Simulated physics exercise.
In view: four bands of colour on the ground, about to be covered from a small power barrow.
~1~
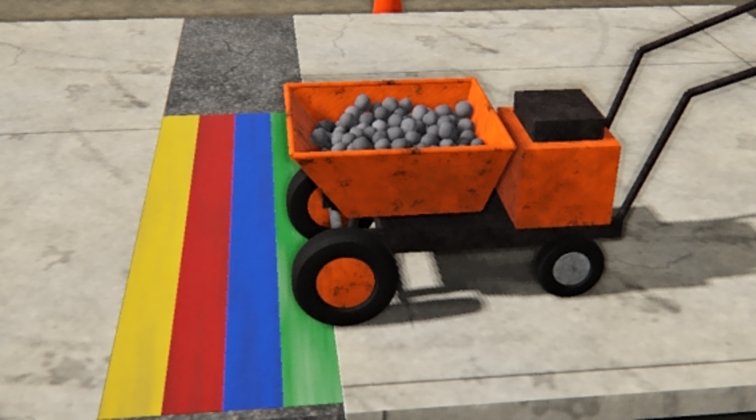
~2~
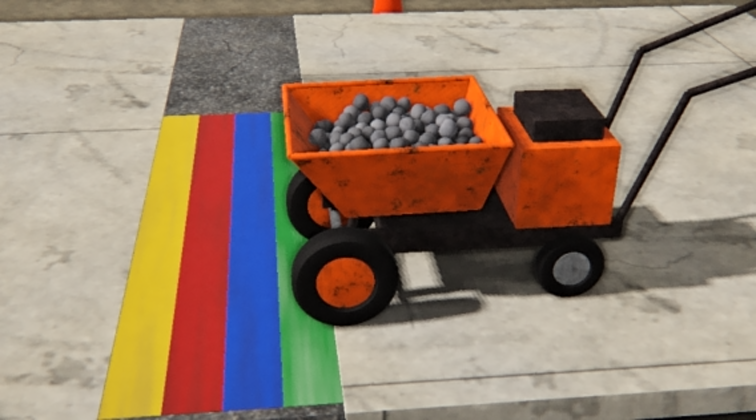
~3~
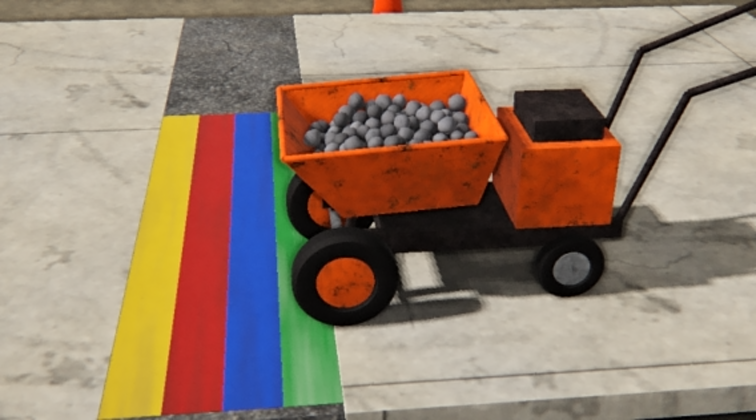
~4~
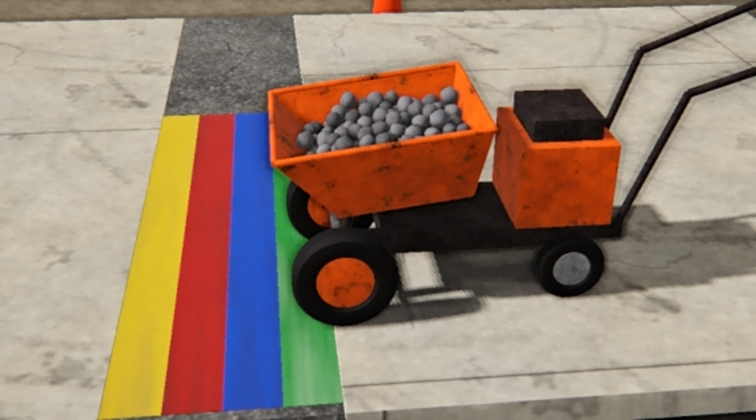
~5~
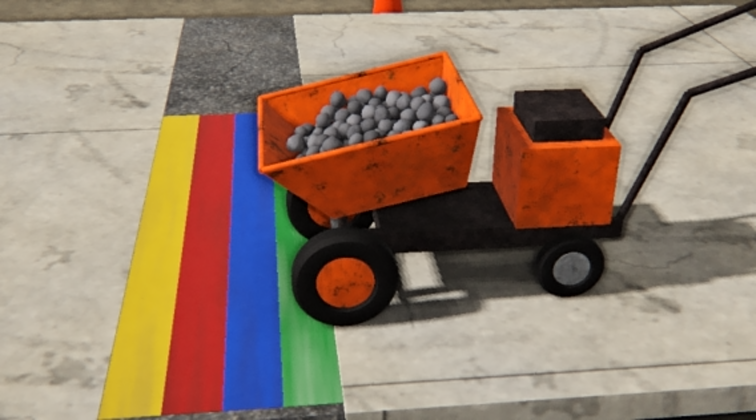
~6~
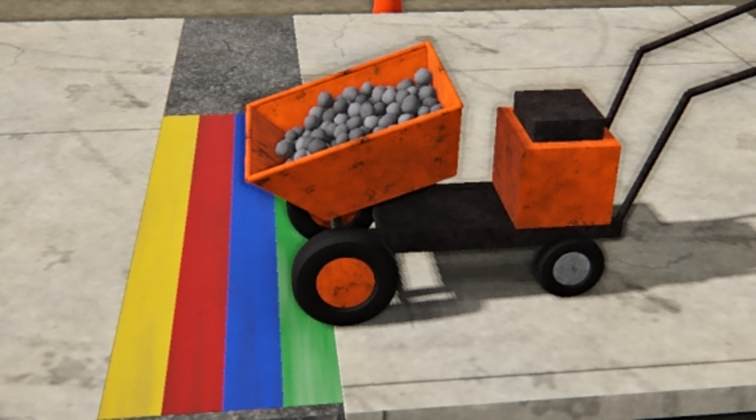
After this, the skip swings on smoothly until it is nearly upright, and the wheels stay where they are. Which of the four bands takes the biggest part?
The heap favours the yellow strip.
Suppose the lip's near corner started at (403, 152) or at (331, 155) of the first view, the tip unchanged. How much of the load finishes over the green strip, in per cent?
First some 10, then 0 per cent.
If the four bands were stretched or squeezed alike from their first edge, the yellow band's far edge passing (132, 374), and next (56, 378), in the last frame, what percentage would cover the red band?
Roughly 10 per cent, and 40 per cent.
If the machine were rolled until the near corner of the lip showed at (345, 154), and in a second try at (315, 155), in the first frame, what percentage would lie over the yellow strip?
First some 20, then 30 per cent.
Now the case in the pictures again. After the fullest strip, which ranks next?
It is the red one.
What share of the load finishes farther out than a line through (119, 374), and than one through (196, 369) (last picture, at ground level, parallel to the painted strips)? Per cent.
About 30 and 80 per cent.
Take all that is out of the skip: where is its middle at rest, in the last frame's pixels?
Around (144, 286).
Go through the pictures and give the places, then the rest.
The first picture shows lip of the skip at (293, 156), level; top of the load at (394, 135), round cobbles; green strip at (310, 357); blue strip at (253, 360); red strip at (196, 364); yellow strip at (138, 368).
The second picture shows lip of the skip at (291, 157), level; top of the load at (393, 134).
The third picture shows lip of the skip at (284, 160), tipped barely; top of the load at (402, 124).
The fourth picture shows lip of the skip at (275, 164), tipped a little; top of the load at (421, 123).
The fifth picture shows lip of the skip at (262, 171), tipped a little; top of the load at (410, 117).
The sixth picture shows lip of the skip at (249, 180), tipped clearly; top of the load at (396, 111); green strip at (310, 357); blue strip at (253, 360); red strip at (196, 364); yellow strip at (138, 368).
Soon, skip tipped steeply; all in the skip.
A while on, skip tipped right over; most in the skip; a small part over the red strip; a small part over the yellow strip.
Towards the end, skip tipped right over; about a quarter in the skip; a small part over the red strip; about a third over the yellow strip; about a quarter off the paint.
Finally, skip tipped right over; about a quarter in the skip; none over the green strip; none over the blue strip; a small part over the red strip; about a third over the yellow strip; about a quarter off the paint.
